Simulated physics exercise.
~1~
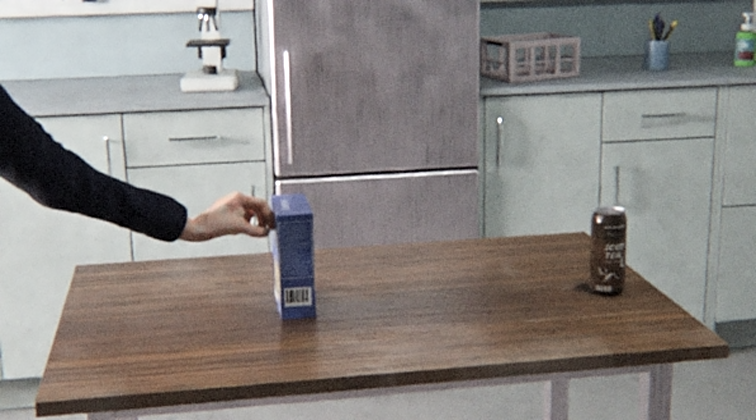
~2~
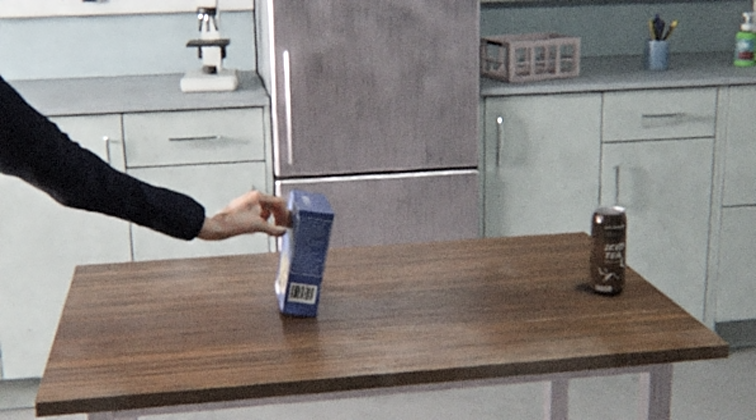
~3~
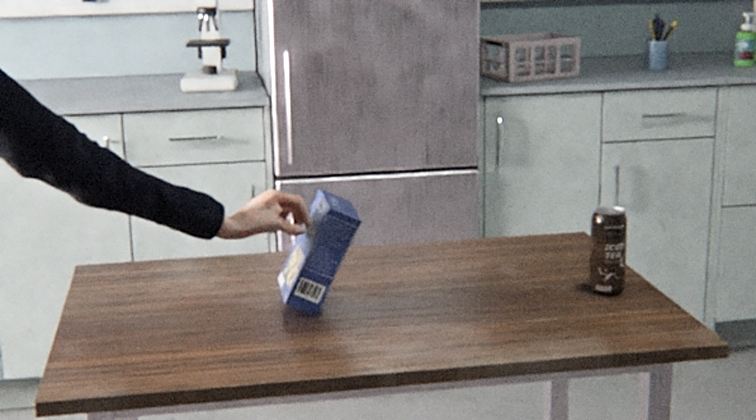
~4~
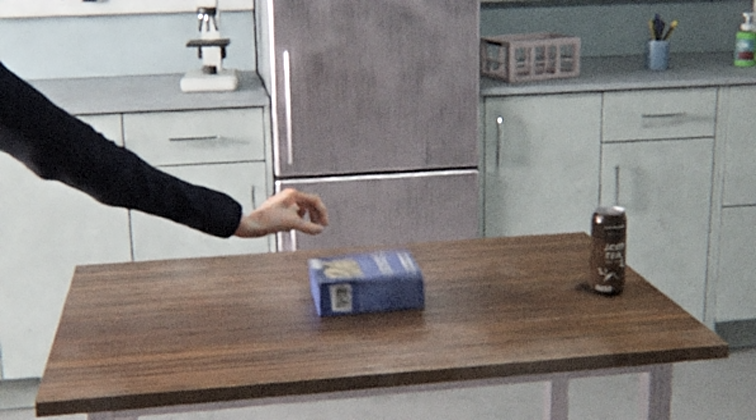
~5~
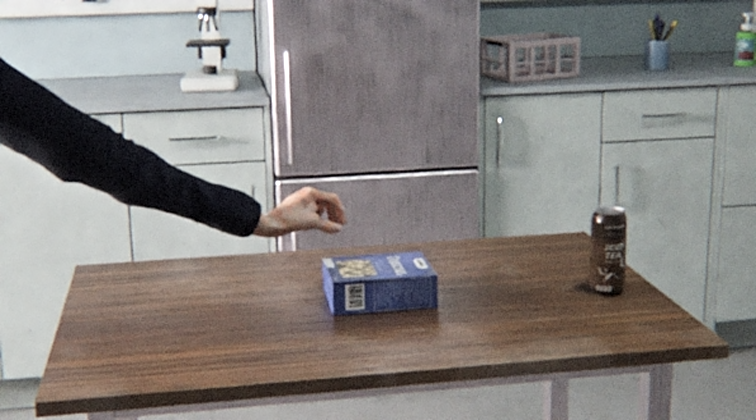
On a wooden table in a kitchen-like room, a hand in a dark sleeve pushed an upright blue box to the right until it leaned and toppled, ending on its side while a brown can stood untouched nearby.
